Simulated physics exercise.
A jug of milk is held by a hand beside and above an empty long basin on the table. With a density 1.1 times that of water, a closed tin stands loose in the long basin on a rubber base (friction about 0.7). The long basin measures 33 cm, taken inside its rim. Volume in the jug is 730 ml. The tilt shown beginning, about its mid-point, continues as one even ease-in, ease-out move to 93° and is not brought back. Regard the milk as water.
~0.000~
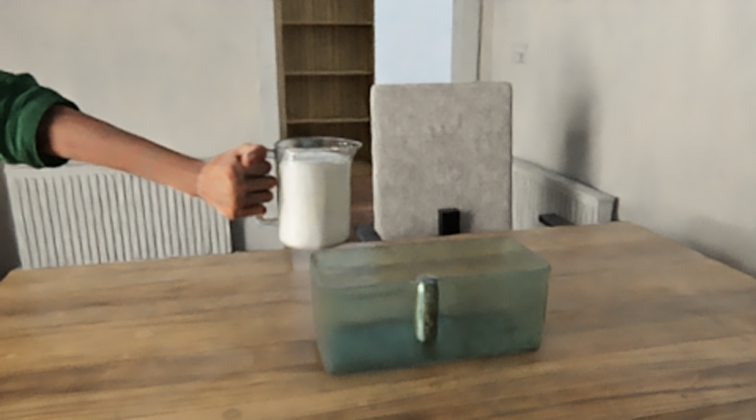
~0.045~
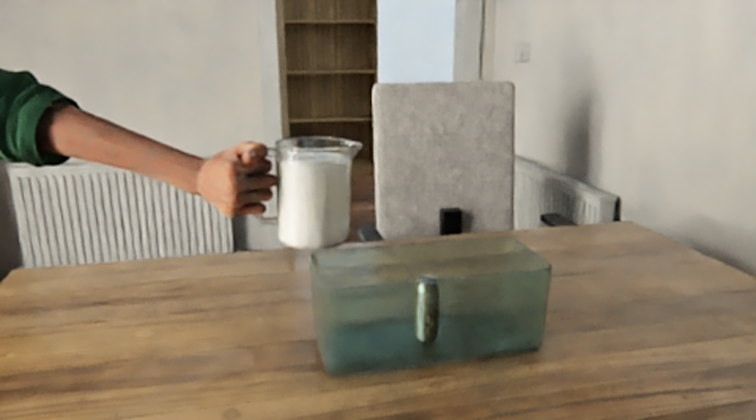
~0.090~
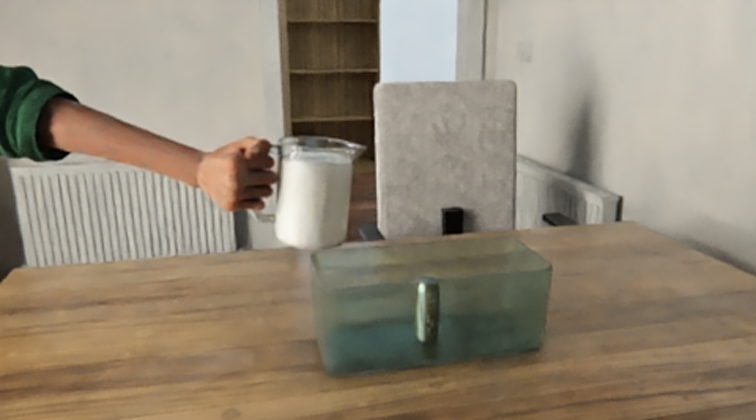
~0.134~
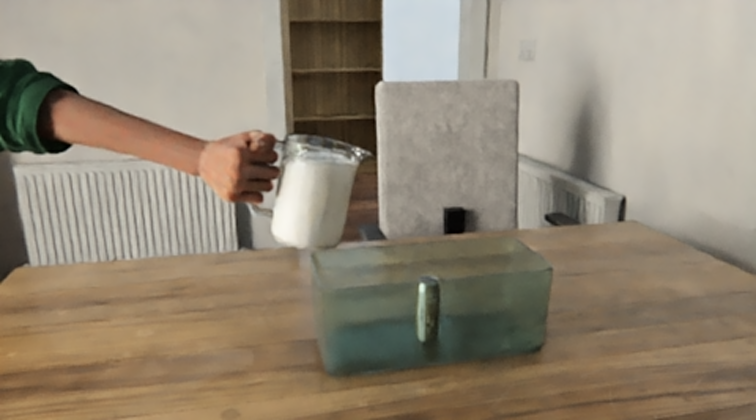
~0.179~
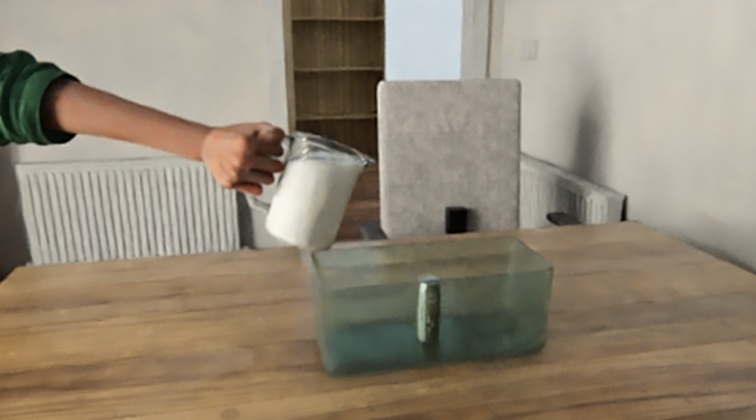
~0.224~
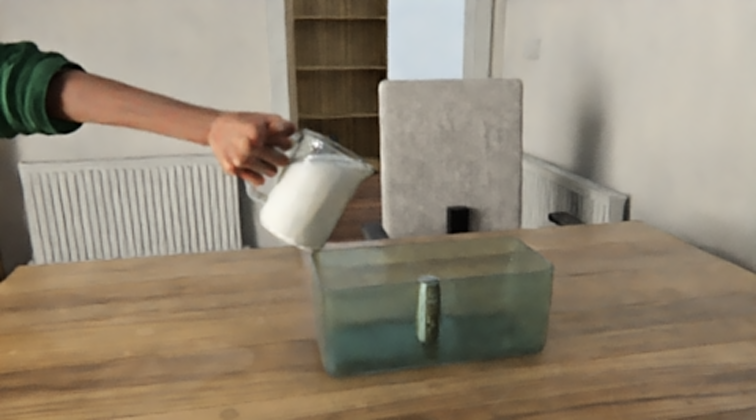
A clear glass jug of white milk, gripped by a hand reaching in from the left in a green sleeve, starts upright and leans rightward, slowly, then faster. Below it on a wooden table sits a greenish see-through basin with a small tin inside, before a grey chair, white radiators and wooden shelves. The table-level indoor view drifts very slightly while the basin stays put.
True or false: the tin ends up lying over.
True.
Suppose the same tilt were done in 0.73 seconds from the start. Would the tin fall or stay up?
With that tilt, the tin tips.
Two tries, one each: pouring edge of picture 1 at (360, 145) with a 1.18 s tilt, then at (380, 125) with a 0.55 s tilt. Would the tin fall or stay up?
First it tips over; then it stays on its base.
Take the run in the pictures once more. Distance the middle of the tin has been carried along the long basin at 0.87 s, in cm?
Around 6 centimetres.
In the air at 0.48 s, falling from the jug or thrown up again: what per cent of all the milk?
Around 18 percent.
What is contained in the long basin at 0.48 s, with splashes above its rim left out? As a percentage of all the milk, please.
Roughly 12 per cent.
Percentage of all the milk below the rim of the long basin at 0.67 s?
About 50 per cent.
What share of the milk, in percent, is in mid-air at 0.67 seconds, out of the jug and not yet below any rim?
About 16 per cent.
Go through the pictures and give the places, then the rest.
In the first picture, it leans 0°; its right rim is at (362, 143); the milk meets the walls at (277, 159) and (348, 156); the long basin's rim runs from (315, 271) to (530, 252); the tin's top is at (427, 282).
In the second picture, it leans 1°; its right rim is at (363, 144); the milk meets the walls at (278, 159) and (349, 156).
In the third picture, it leans 5°; its right rim is at (367, 147); the milk meets the walls at (280, 156) and (351, 158).
In the fourth picture, it leans 12°; its right rim is at (371, 153); the milk meets the walls at (282, 159) and (356, 160).
In the fifth picture, it leans 20°; its right rim is at (376, 161); the milk meets the walls at (281, 173) and (362, 161).
In the sixth picture, it leans 30°; its right rim is at (380, 172); the milk meets the walls at (276, 182) and (371, 164).
By 0.48 s the tilt is 86° and 70 per cent is still to pour; the tin stands where it began.
By 0.67 s the tilt is 93° and 35 per cent is still to pour; the tin stands 2 cm from where it began.
By 0.87 s the tilt is 93° and 15 per cent is still to pour; the tin leans 14°.
By 1.08 s the tilt is 93° and 7 per cent is still to pour; the tin leans 53°.
At rest the tin lies on its side.
